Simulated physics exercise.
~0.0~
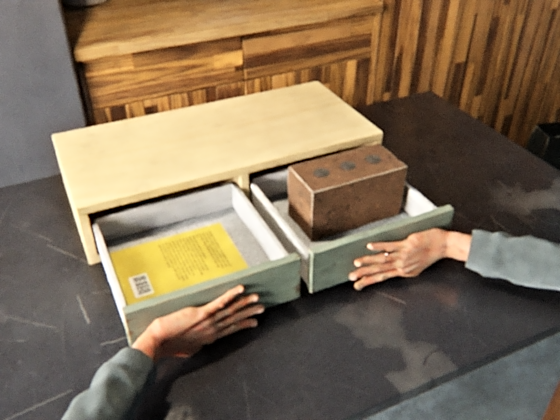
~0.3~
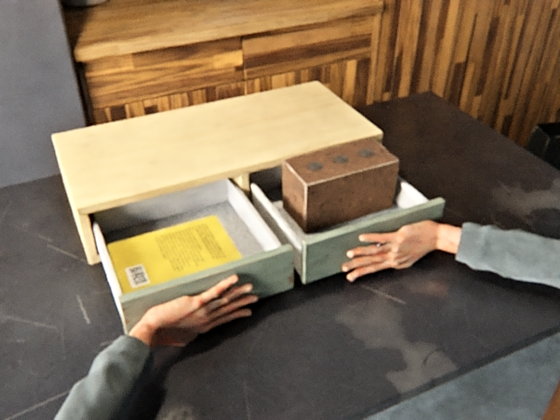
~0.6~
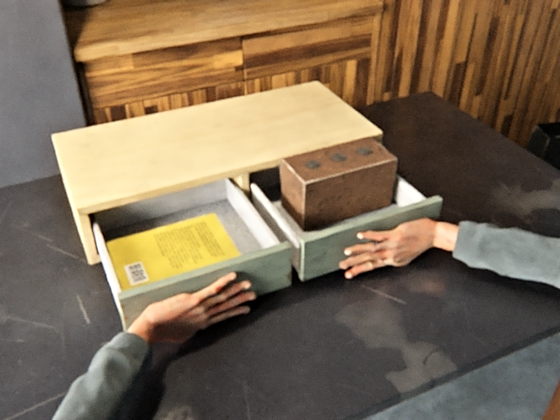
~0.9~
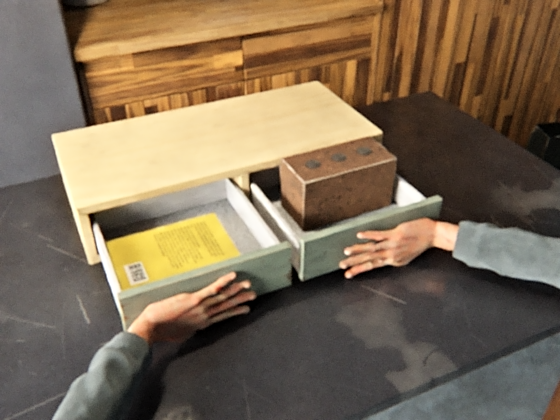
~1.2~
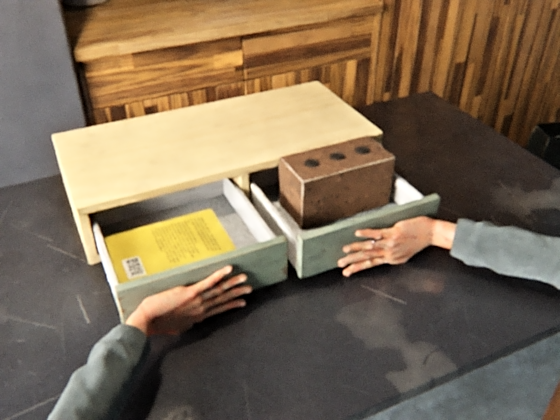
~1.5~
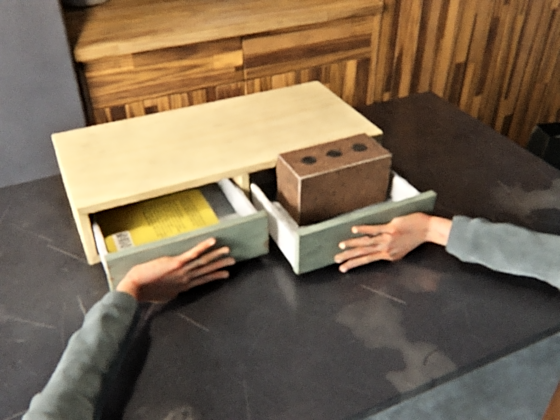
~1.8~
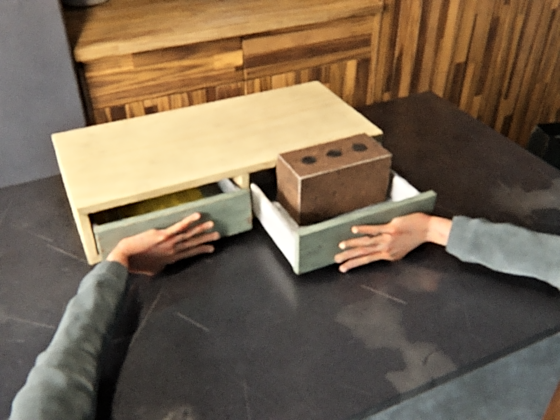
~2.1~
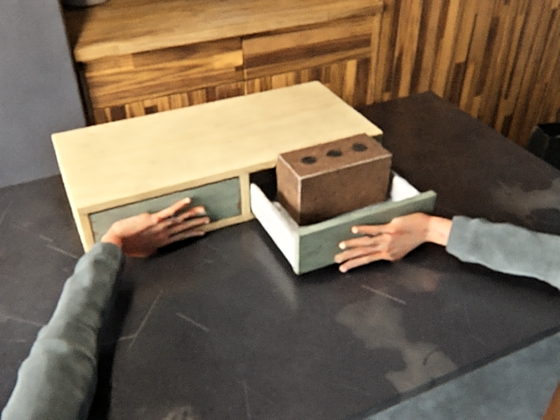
Two hands pushed on the open green drawers of a low wooden cabinet, and the left one, holding a yellow book, slid fully shut, while the right one, with a tall brown brick inside, moved in only slightly and stayed open.
